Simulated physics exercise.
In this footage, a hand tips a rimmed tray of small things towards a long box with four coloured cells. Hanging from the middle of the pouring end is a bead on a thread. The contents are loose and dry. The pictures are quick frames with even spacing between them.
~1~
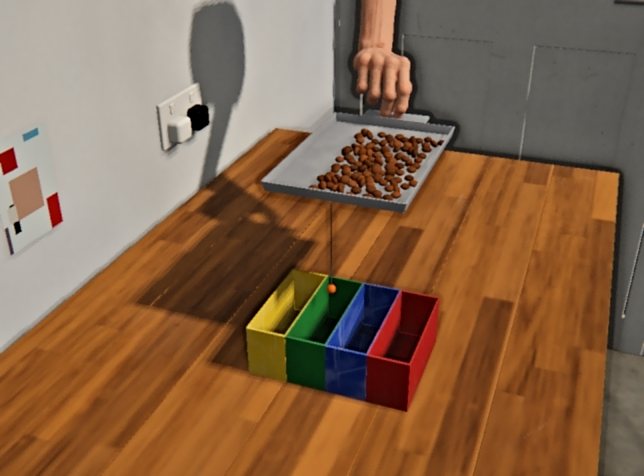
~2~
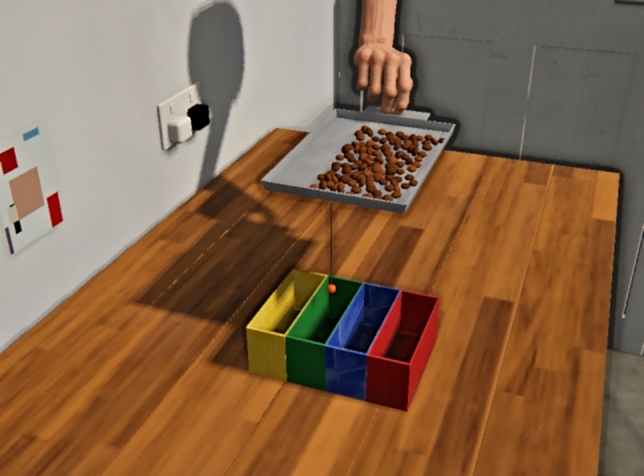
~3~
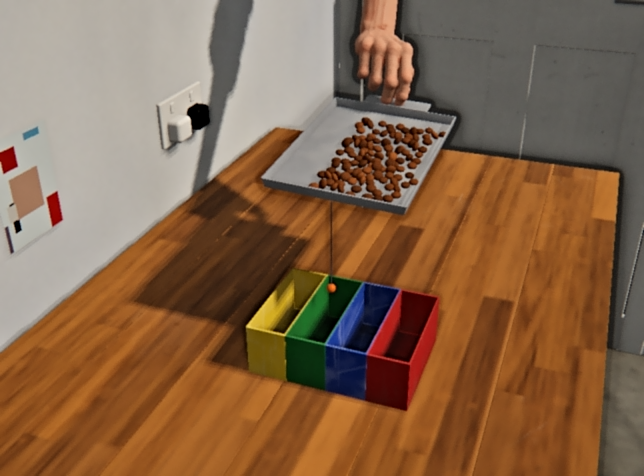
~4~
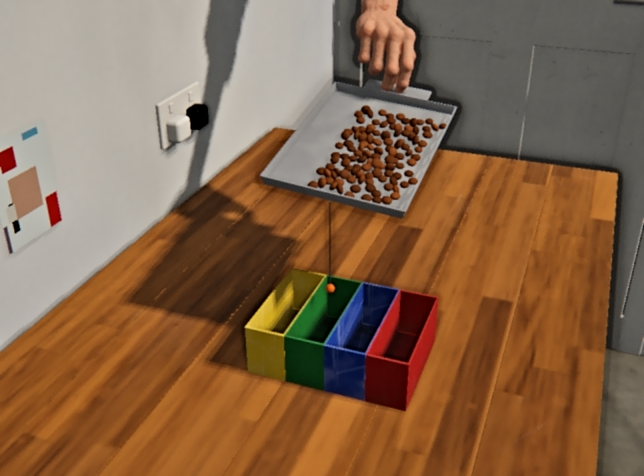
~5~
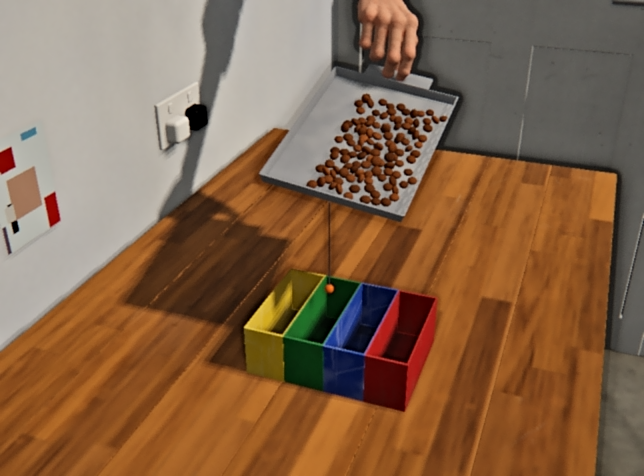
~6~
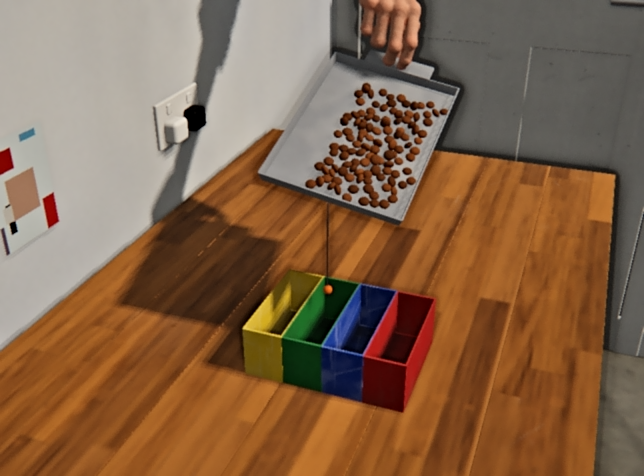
On a wooden worktop, a hand gradually raising the back of a grey tray of brown pieces behind four coloured cells.
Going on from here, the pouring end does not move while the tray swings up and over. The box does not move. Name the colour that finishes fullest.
Red.
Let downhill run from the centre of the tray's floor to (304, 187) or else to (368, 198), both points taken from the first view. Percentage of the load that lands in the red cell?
It comes to about 0 per cent the first time and about 40 per cent the second.
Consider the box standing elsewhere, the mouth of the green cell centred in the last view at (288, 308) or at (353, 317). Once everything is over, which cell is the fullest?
In the first case it's the red cell, in the second it's the blue one.
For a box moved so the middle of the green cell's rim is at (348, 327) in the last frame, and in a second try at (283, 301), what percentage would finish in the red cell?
10% for the first placement, 40% for the second.
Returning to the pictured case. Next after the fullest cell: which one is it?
Second comes the blue cell.
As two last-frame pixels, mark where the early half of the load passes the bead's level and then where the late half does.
Early-half point (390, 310); late-half point (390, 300).
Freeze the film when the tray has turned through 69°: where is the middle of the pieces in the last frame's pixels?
Its middle sits at about pixel (388, 200).
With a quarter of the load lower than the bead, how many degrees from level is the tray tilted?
Roughly 85 degrees from level.
Soon after the last picture, tray tipped steeply; most on the tray; a stray few in the blue cell; a small part falling or outside the box.
A little later, tray tipped past a quarter turn; a stray few on the tray; about half in the red cell; about a third in the blue cell; a stray few in the green cell; a stray few in the yellow cell; a small part falling or outside the box.
Later still, tray tipped past a quarter turn; about two thirds in the red cell; about a third in the blue cell; a stray few in the green cell; a stray few in the yellow cell; a stray few falling or outside the box.
At rest, tray tipped past a quarter turn; about two thirds in the red cell; about a third in the blue cell; a stray few in the green cell; a stray few in the yellow cell; a stray few outside the box.
